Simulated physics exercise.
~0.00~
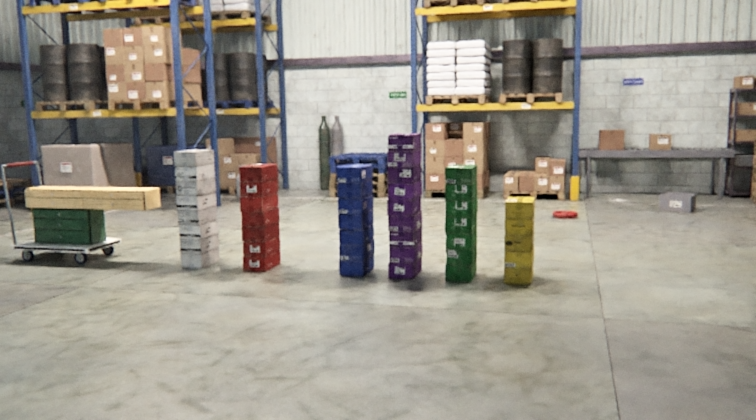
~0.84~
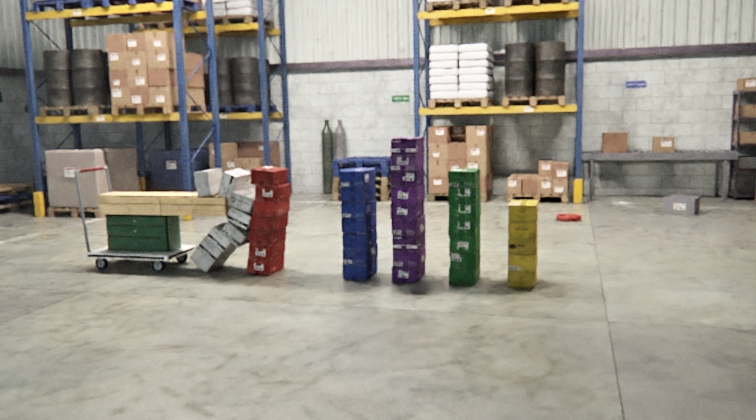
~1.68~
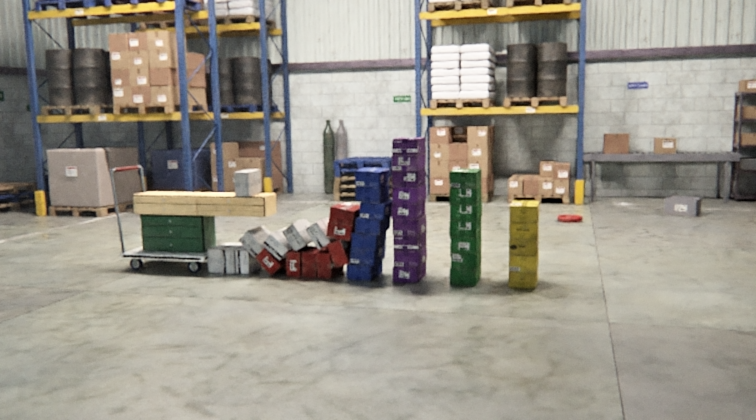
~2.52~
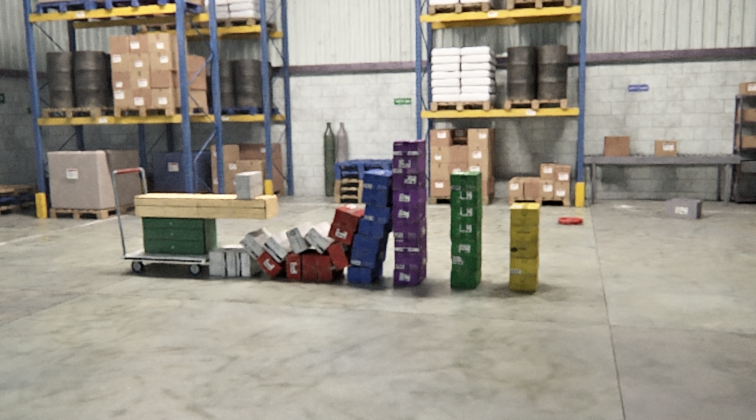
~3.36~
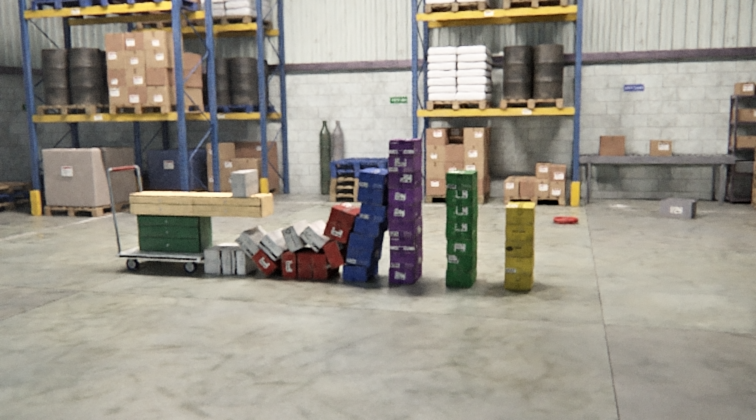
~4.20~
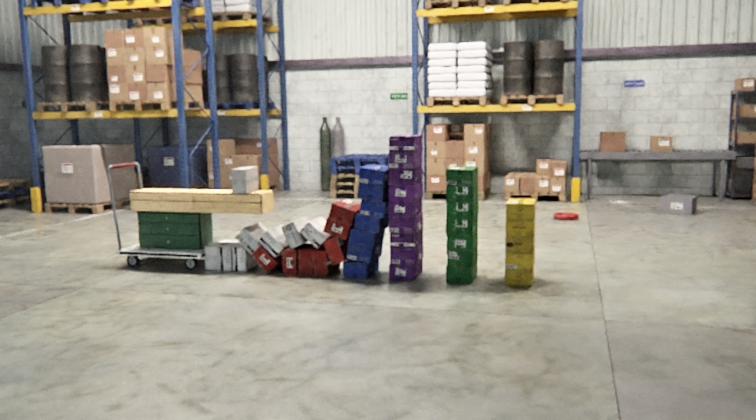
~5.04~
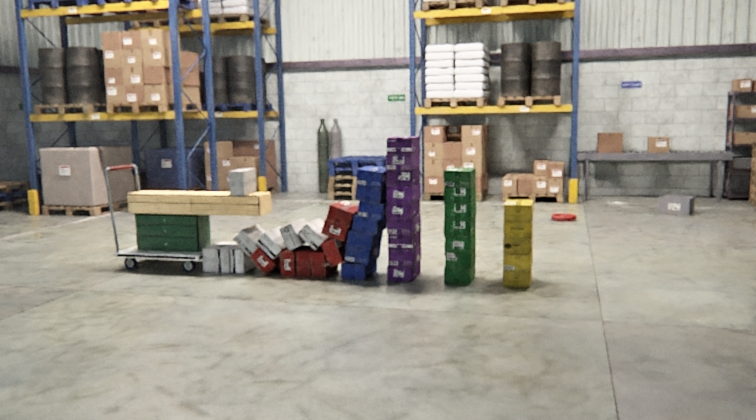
The footage shows a loaded trolley rolling right across a warehouse floor into a pale stack of parcels, which collapses against the red one; the red stack topples onto the blue, which ends leaning toward the purple, while the purple, green and yellow stacks stay standing.
